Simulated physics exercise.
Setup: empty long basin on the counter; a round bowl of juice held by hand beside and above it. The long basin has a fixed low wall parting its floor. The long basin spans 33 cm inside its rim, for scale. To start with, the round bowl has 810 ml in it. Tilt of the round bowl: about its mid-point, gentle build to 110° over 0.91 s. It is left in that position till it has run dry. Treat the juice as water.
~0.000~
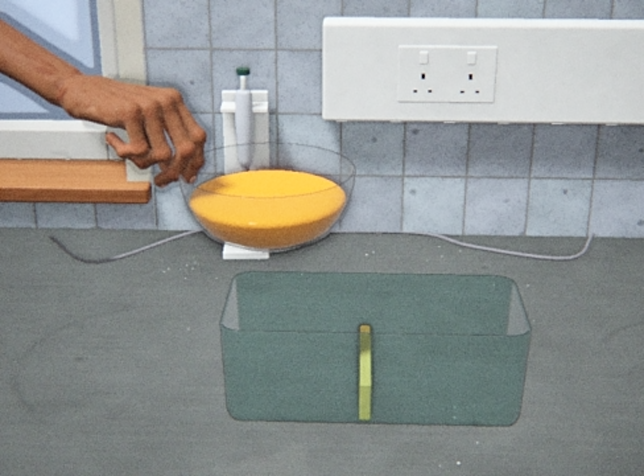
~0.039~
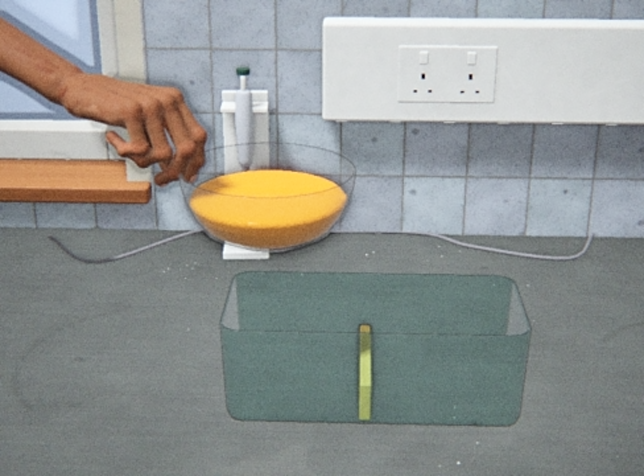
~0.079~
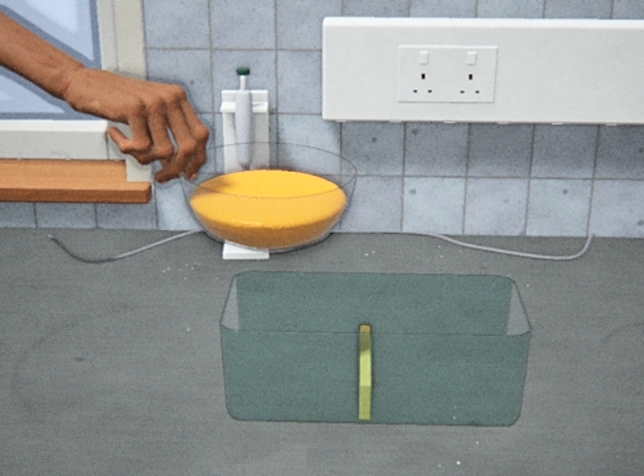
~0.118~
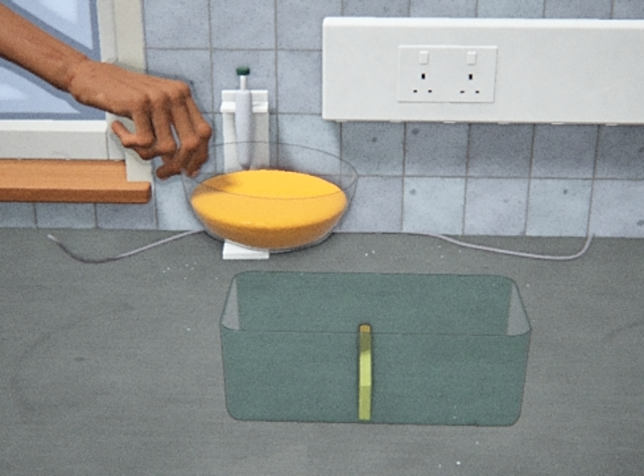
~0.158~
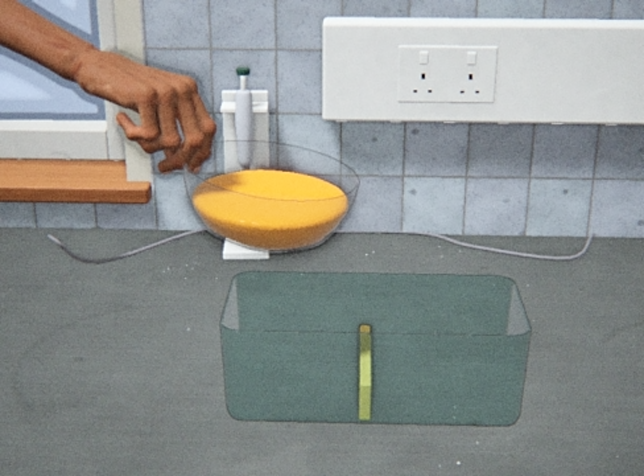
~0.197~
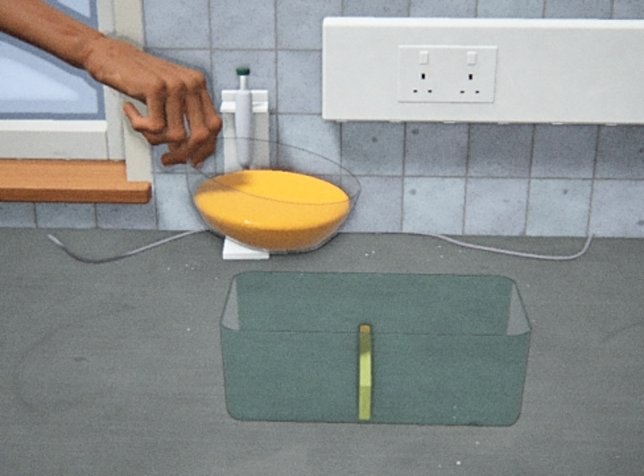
On a grey counter against a tiled wall, a hand holds a clear round bowl of orange juice behind an empty long basin with a yellow-green upright strip. The bowl starts level, then the hand shifts slightly right as the bowl gradually leans a little, its right side dipping lower.
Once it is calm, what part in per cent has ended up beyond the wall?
About 64 per cent ends up there.
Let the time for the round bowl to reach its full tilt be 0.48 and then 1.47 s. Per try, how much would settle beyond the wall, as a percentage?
Respectively 50 and 75 %.
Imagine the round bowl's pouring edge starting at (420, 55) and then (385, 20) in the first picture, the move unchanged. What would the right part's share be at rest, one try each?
Try 1: Approx. 80 %; try 2: Approx. 85 %.
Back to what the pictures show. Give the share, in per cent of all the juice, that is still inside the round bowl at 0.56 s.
Roughly 38 per cent.
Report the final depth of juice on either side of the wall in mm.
The left side settles near 14 mm and the right side near 22 mm.
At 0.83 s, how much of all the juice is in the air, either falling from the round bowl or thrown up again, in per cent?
About 4 per cent.
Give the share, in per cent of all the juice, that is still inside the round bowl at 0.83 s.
1 per cent or so.
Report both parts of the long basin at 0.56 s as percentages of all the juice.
0 on the left, 22 on the right, roughly.
Then, 0.56 s in, the tilt is 75° and 39 per cent is still to pour, 0 is left of the wall and 22 right of it.
Then, 0.83 s in, the tilt is 108° and 1 per cent is still to pour, 32 is left of the wall and 64 right of it.
Then, 1.11 s in, the tilt is 110° and 0 per cent is still to pour, 36 is left of the wall and 64 right of it.
Then, 1.41 s in, the tilt is 110° and 0 per cent is still to pour, 36 is left of the wall and 64 right of it.
Finally, 36 per cent lies left of the wall, 64 right of it and 1 outside.
